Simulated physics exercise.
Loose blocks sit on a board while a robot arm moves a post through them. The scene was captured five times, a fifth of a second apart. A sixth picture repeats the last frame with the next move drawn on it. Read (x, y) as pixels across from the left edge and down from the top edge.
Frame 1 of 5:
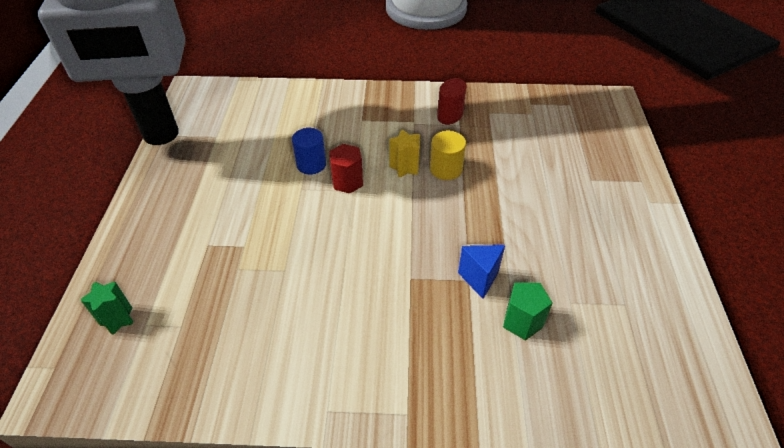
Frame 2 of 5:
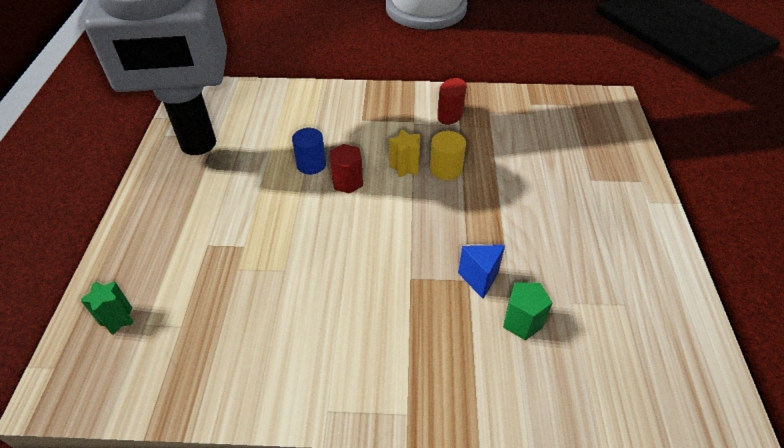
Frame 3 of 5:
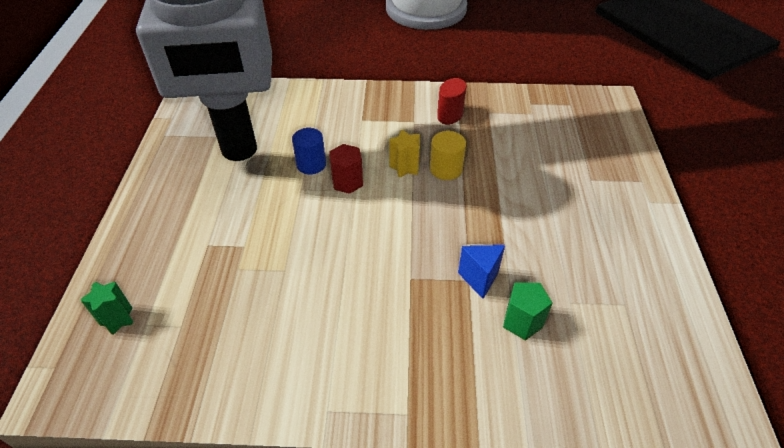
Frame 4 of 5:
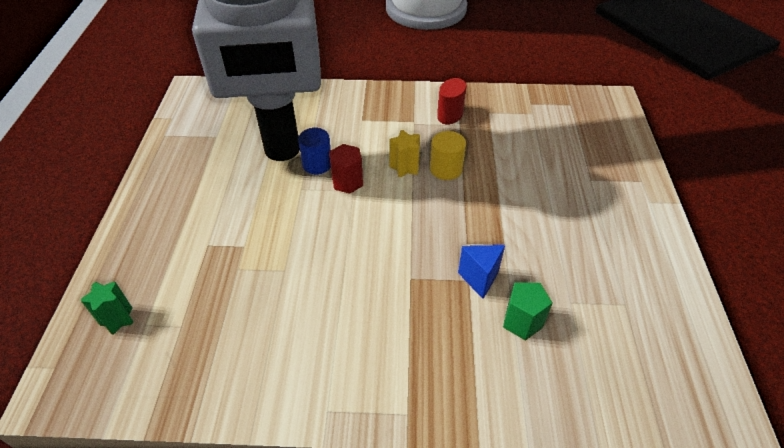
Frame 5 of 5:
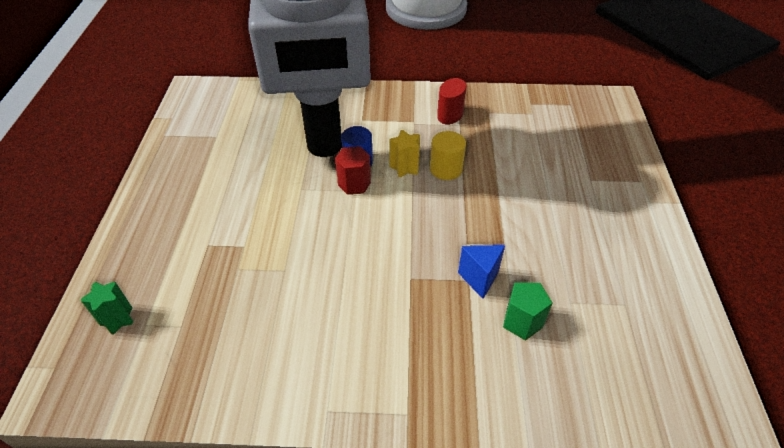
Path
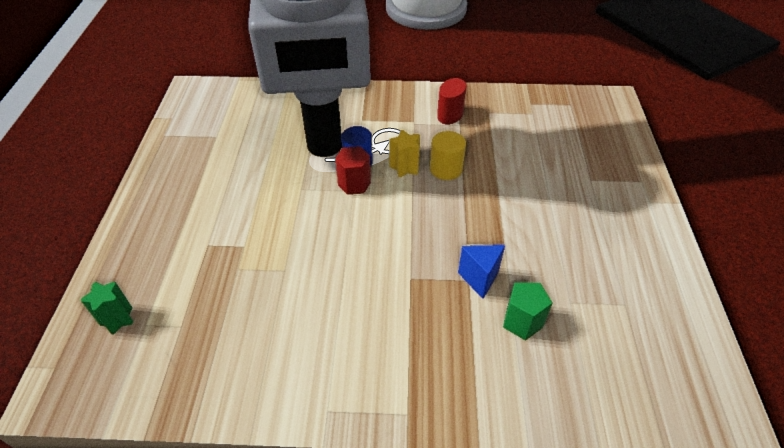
A robot arm moved its black post rightward across the back of a wooden board, pushing the blue cylinder right behind a red block, which shifted slightly, while the other colored blocks stayed still.
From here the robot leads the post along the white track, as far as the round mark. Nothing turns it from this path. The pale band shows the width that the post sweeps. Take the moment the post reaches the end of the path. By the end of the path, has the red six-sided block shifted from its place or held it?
It is left in place.
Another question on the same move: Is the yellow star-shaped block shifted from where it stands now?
Yes, that is how it ends up.
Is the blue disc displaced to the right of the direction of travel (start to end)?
I expect so.
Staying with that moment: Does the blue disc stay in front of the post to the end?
No, it doesn't check out.
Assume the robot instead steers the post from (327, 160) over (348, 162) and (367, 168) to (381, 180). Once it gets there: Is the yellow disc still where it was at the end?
It seems not.
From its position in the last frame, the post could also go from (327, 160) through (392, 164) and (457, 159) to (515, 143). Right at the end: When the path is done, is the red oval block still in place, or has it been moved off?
The answer is that it remains undisturbed.
Drawn move, from (327, 160) over (350, 158) and (372, 151) to (389, 141).
The first path, step by step. Halfway along, post (361, 141); blue disc (391, 136); yellow star-shaped block (417, 143), turned 20° anticlockwise.
At the end, post (389, 127); red six-sided block still; blue disc (408, 131); yellow star-shaped block (429, 148), turned 15° anticlockwise; yellow disc (458, 144).
